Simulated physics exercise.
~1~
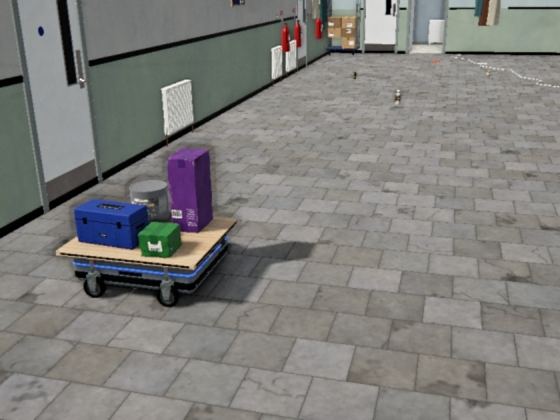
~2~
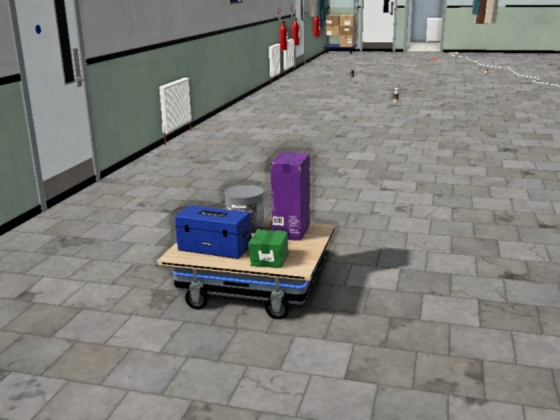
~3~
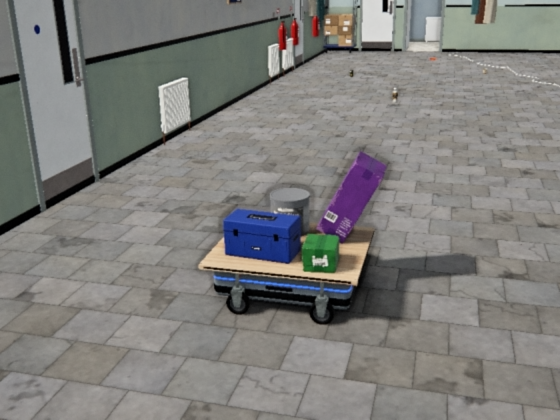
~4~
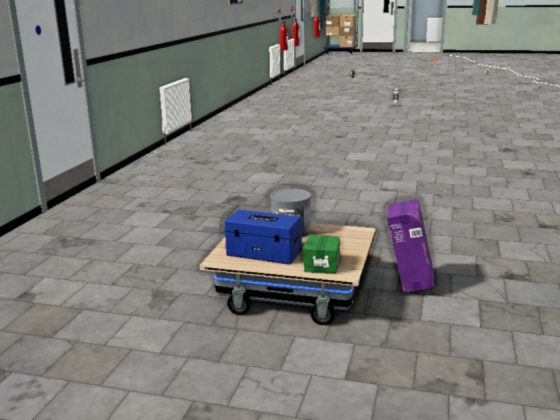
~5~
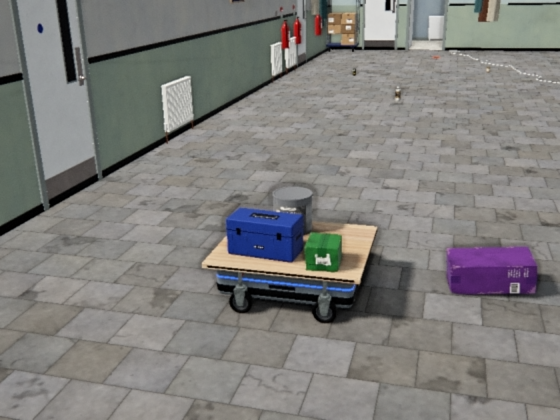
A loaded cart rolling right across paved floor and stopping, its tall purple box toppling off the right side onto the ground.
